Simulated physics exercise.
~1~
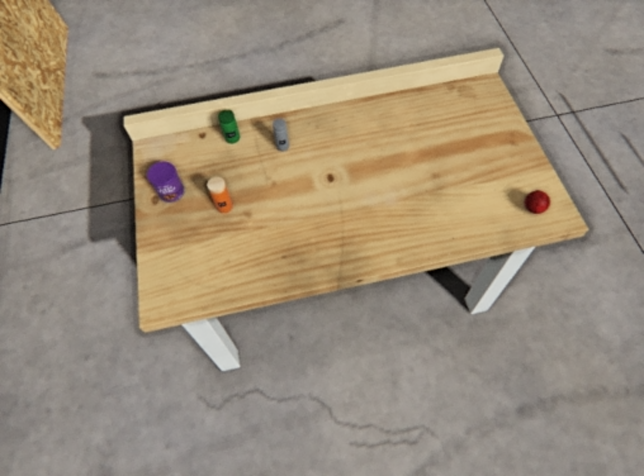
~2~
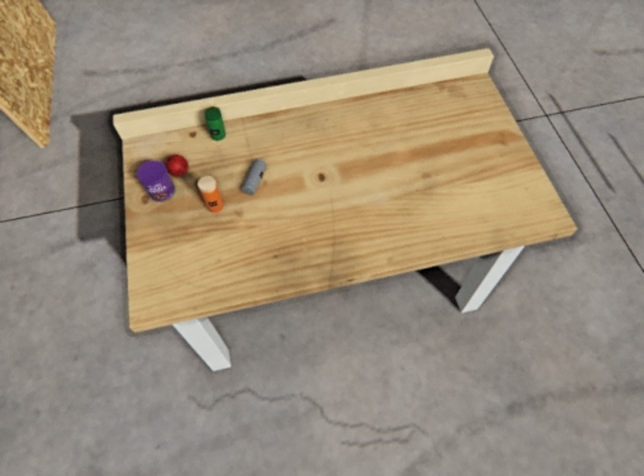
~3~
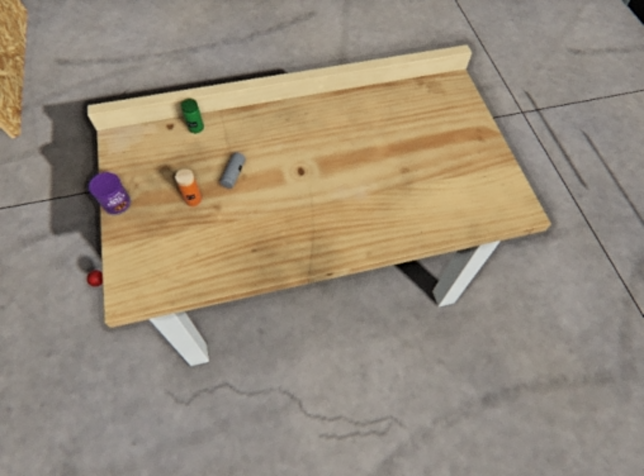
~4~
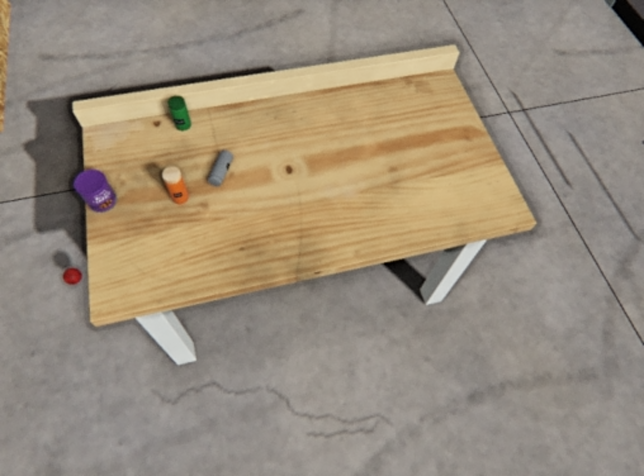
At first, a red ball sits near the right end of a wooden table with a raised strip along its far edge, while a purple tin, an orange shaker, a green shaker and a small grey shaker stand toward the left. The ball then travels across to the left and is beside the purple tin, and the grey shaker now lies on its side, a little nearer the viewer. Next, the ball leaves the table past its left edge, and the tin shifts slightly left to the brink. Finally, the ball is beyond the table's left side, the grey shaker remains toppled, and the other containers stay upright on the tabletop.
